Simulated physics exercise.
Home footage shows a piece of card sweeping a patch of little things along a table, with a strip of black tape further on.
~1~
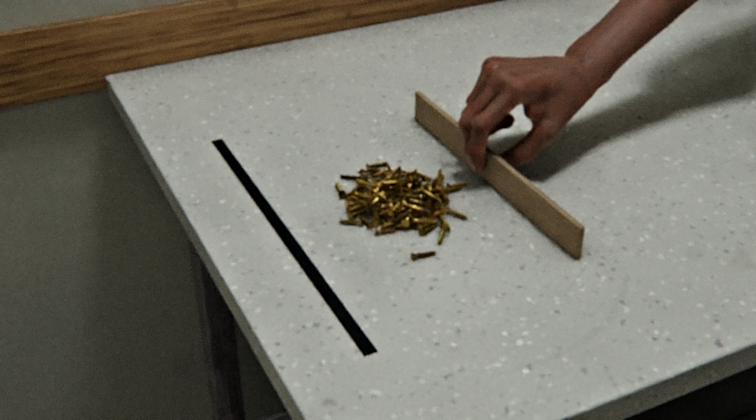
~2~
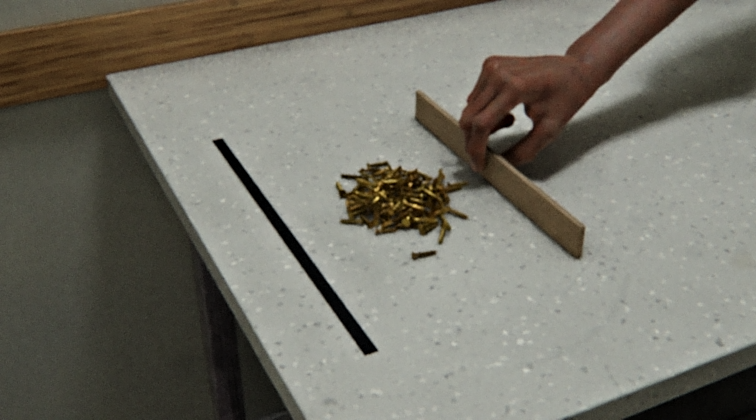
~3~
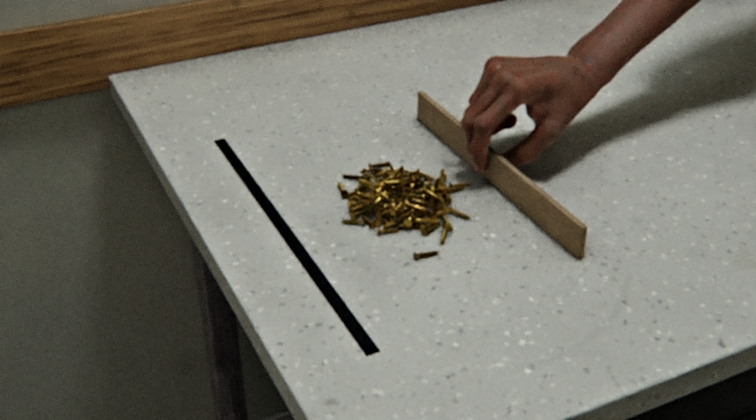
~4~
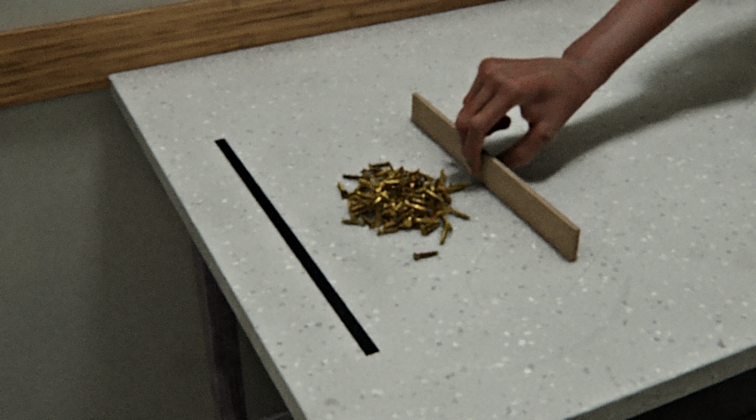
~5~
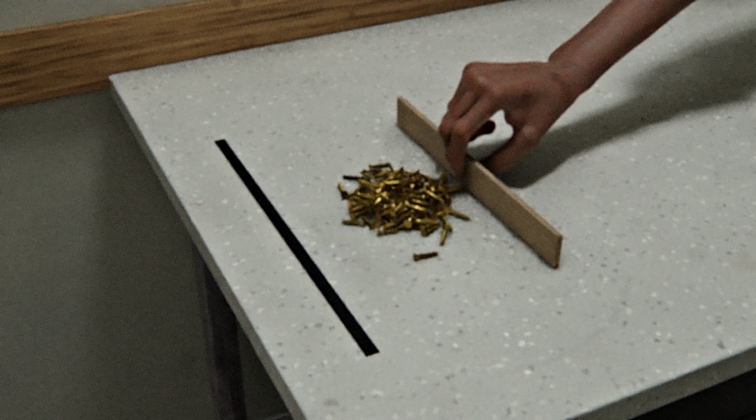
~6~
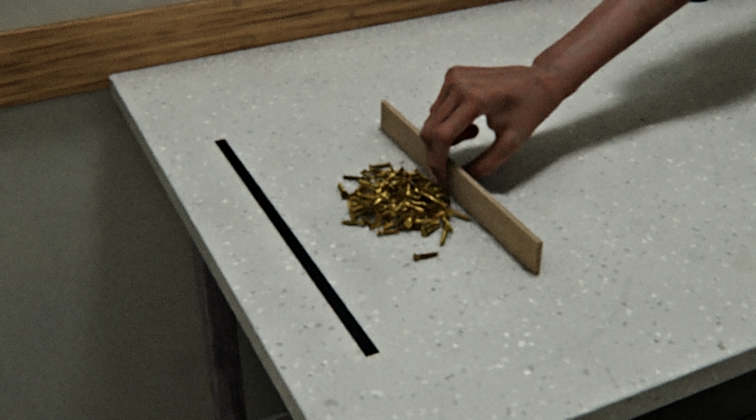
A hand held a thin wooden strip still beside a pile of brass screws on a speckled table, then slid it a short way left, nudging the nearest screws slightly.
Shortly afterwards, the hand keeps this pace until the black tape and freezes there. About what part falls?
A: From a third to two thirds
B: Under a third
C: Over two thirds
Answer: B.
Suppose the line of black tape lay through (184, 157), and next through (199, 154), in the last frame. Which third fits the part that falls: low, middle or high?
Above two thirds, then the middle third.
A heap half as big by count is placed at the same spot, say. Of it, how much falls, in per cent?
Roughly 0 in a hundred.
Soon after the last picture, piece of card still moving, near (364, 184); heap all on the table, its front near (287, 224).
A little later, piece of card stopped at the black tape; heap a stray few over the edge.
Later still, piece of card stopped at the black tape; heap a small part over the edge.
At rest, piece of card stopped at the black tape; heap a small part over the edge.
